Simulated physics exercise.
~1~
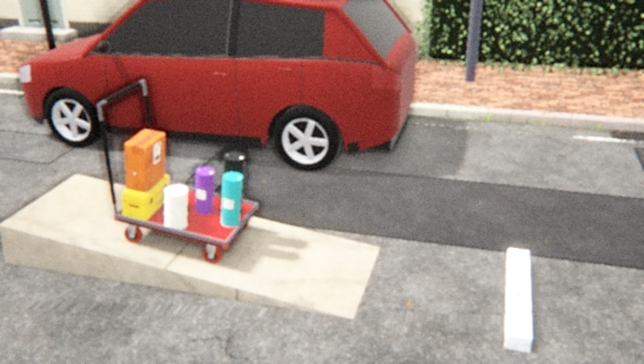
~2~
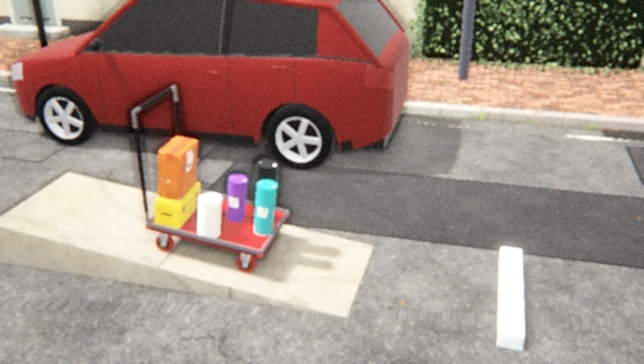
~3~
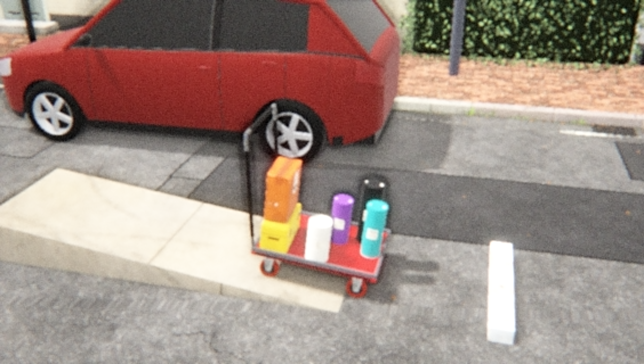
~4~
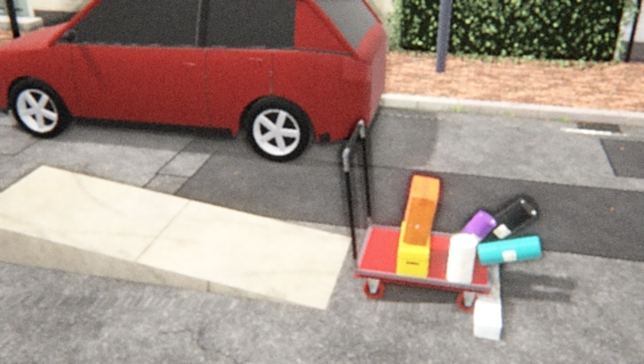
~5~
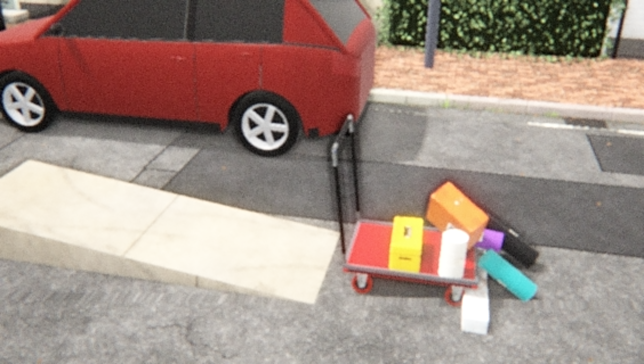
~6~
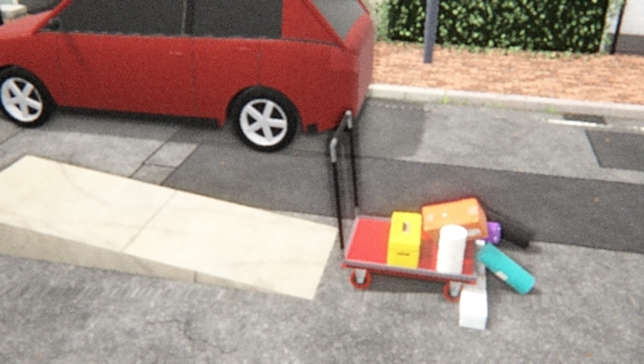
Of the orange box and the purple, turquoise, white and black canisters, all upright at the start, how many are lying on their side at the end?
Four of them end up lying on their side, namely the orange box and the purple, turquoise and black canisters. Only the white canister is still upright.
At the start, a red trolley carrying an orange box stacked by a yellow toolbox and four canisters stands on a pale ramp, with a red car parked behind. It rolls down to the right and off the ramp onto the flat ground, its load still upright. At the low white kerb it stops abruptly, and the purple, black and turquoise canisters tip forward while the orange box leans. The turquoise and black canisters come off beyond the kerb, and the orange box and purple canister topple. The trolley ends at rest, with the white canister and yellow toolbox still upright on it.
